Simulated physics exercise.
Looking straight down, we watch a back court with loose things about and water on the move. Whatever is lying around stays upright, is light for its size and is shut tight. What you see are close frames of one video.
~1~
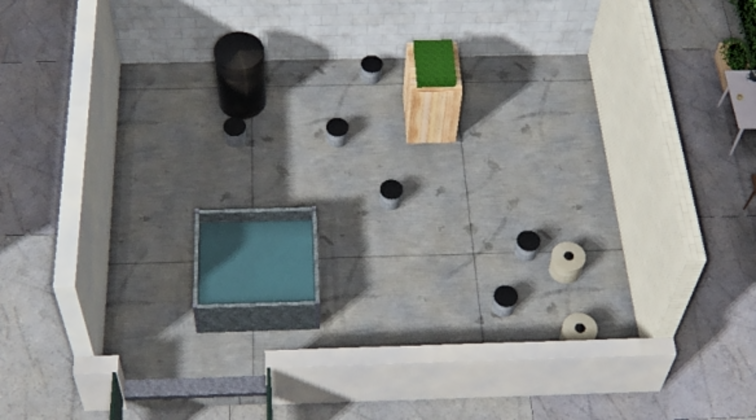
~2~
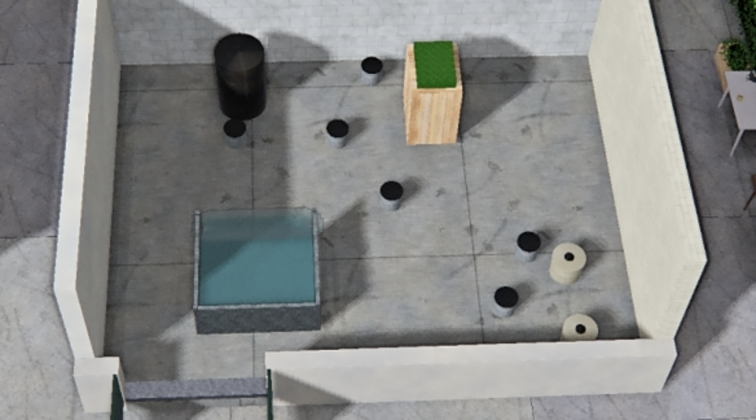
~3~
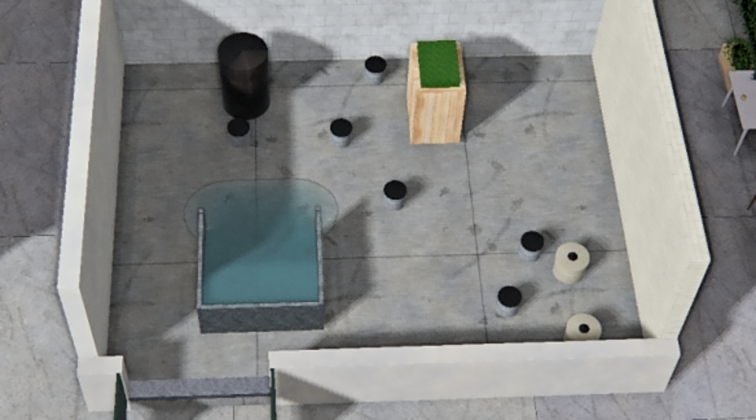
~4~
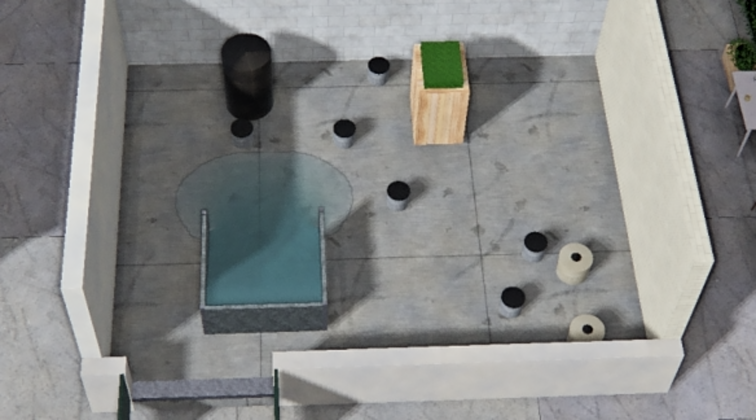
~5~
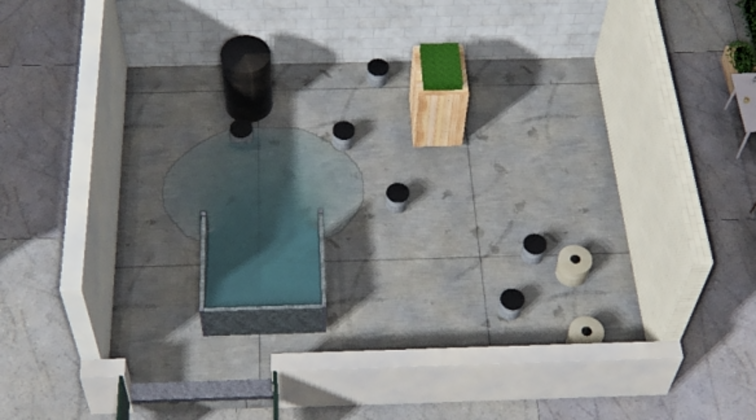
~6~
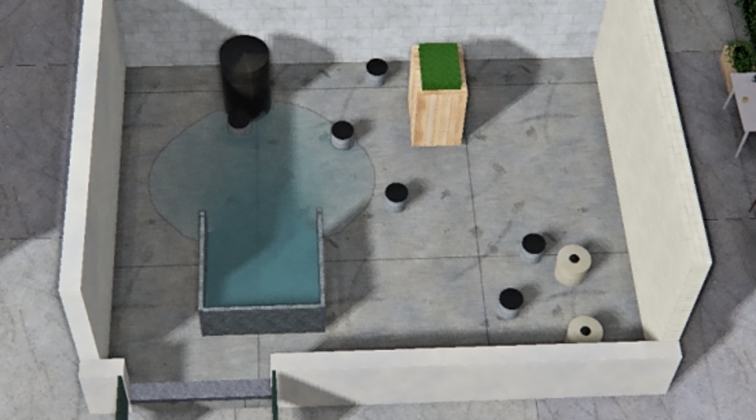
The footage shows a walled paved court seen from above, with small dark-topped cylinders scattered about, as the far side of a water-filled tank opens and water spreads across the floor in a widening rounded sheet, reaching the nearest cylinders.
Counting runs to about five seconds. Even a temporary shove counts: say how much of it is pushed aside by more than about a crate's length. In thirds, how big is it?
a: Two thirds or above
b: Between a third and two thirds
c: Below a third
b, between a third and two thirds.
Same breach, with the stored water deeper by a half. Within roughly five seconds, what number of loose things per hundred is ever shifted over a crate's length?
I reckon 40 per cent of the loose things.
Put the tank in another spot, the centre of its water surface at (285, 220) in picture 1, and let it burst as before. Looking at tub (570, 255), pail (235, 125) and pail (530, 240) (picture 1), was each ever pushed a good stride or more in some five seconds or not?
Taking them in turn: Kept near its start; got sent well off; kept near its start.
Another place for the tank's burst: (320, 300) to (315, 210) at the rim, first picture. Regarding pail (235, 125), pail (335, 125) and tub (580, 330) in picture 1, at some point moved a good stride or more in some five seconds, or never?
First below the mark, then below the mark, then over the mark.
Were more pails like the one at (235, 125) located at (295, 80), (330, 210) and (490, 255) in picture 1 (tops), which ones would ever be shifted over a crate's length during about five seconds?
Here's how it goes: Sent far off, never gets far, and lastly never gets far.
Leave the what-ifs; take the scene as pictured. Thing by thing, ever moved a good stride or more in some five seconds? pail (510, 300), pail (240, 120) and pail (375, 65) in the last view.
Tally in given order: Less than that / the full distance / the full distance.
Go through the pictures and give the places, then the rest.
In the first picture, a pail at (235, 126), on the bottom; a pail at (337, 127), on the bottom; 0 of 8 have shifted.
In the second picture, a pail at (235, 128) rests on the ground; a pail at (338, 128), on the bottom; 0 of 8 have shifted.
In the third picture, a pail at (238, 127) rests on the ground; a pail at (341, 127), on the bottom; 0 of 8 have shifted.
In the fourth picture, a pail at (242, 128), on the bottom; a pail at (344, 128) rests on the ground; 0 of 8 have shifted.
In the fifth picture, a pail at (241, 128) rests on the ground; a pail at (344, 130), on the bottom; 0 of 8 have shifted.
In the sixth picture, a pail at (239, 119) rests on the ground, close to its start; a pail at (343, 130) rests on the ground; 1 of 8 have shifted.
A moment on, 0 of 8 are well off their spots; 0 afloat.
Next, 2 of 8 are well off their spots; 2 afloat.
Later, 3 of 8 are well off their spots; 2 afloat.
In the end, 3 of 8 are well off their spots, and 3 have been at some point; 0 afloat.
